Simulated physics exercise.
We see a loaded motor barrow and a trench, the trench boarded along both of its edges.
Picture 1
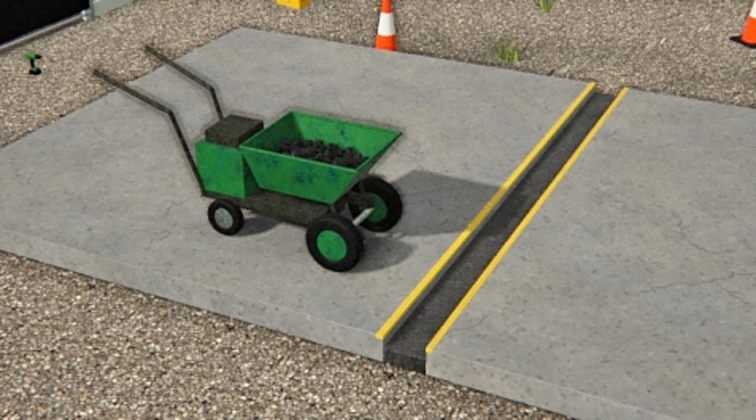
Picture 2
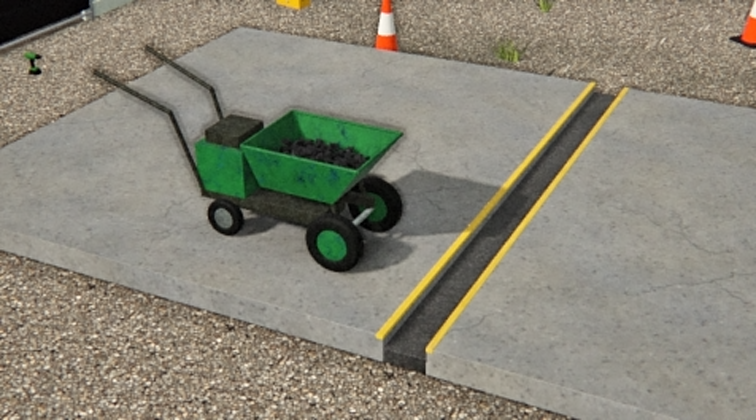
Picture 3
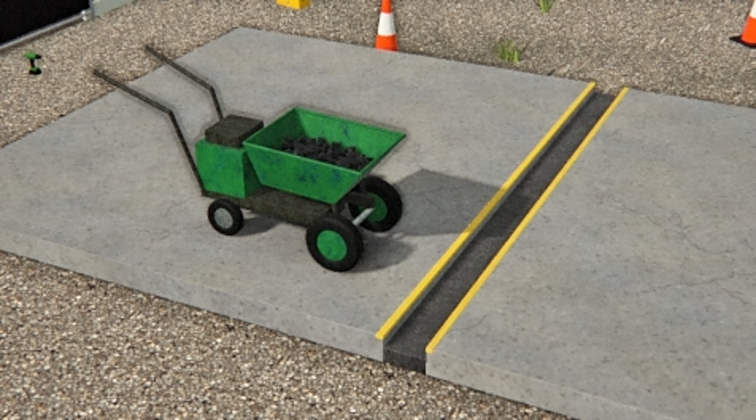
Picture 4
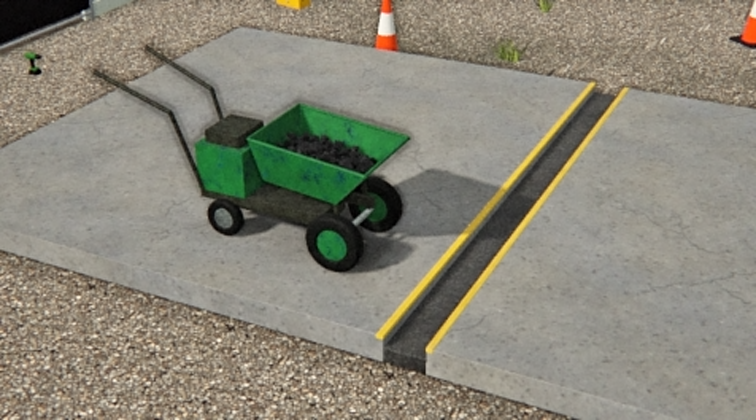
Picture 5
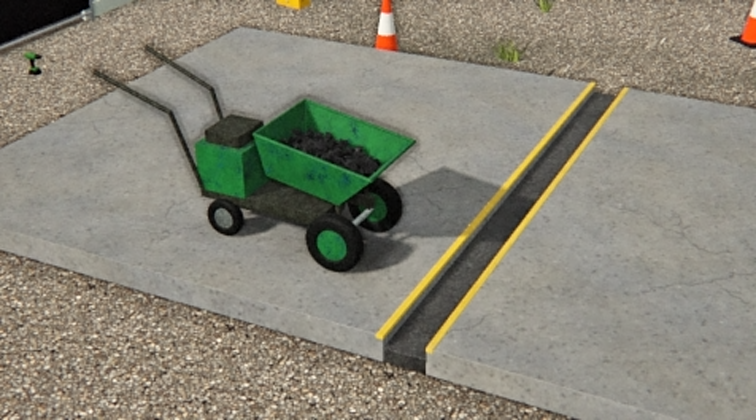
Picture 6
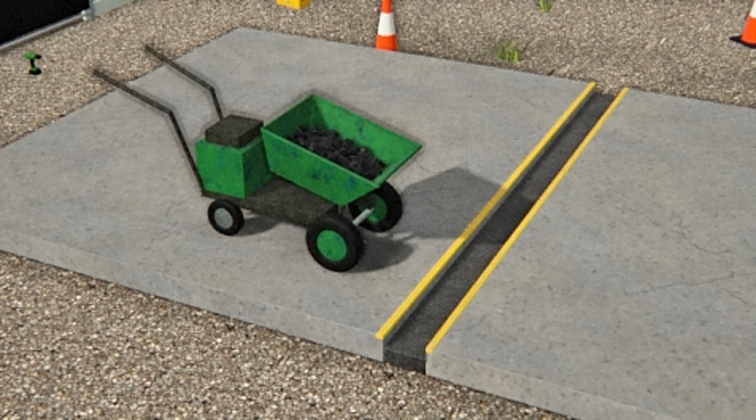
At the start, a green motor barrow loaded with dark lumps stands on a concrete slab, its skip level, left of a narrow trench edged with yellow boards. The skip then begins to tilt slightly forward to the right, and its slant gradually grows clear while the wheels stay in place.
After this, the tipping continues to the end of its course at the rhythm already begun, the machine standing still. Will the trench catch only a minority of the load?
No. Mostly in.
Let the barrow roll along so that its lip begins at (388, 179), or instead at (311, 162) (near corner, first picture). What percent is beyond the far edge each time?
Roughly 50 and 0 %.
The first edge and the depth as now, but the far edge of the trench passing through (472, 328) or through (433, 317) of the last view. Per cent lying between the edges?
Lab note: Try one about 90 %, try two about 50 %.
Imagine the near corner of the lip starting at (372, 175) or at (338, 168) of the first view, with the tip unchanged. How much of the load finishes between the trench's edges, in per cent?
You'd get around 70 in a hundred, then 60 in a hundred.
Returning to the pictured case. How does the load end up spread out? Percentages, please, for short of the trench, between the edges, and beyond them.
Short 5, between 80, beyond 5.
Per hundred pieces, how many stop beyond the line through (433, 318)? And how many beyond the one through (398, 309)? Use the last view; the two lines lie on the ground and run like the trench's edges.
The first comes to 30 %, the second to 90 %.
Shortly afterwards, skip tipped steeply; the whole lot in the skip.
Next, skip tipped right over; the bulk in the skip; only a few short of the trench; a little in or heaped over the trench.
Some moments later, skip tipped right over; a little in the skip; only a few short of the trench; the bulk in or heaped over the trench; a little beyond it.
In the end, skip tipped right over; a little in the skip; only a few short of the trench; the bulk in or heaped over the trench; a little beyond it.
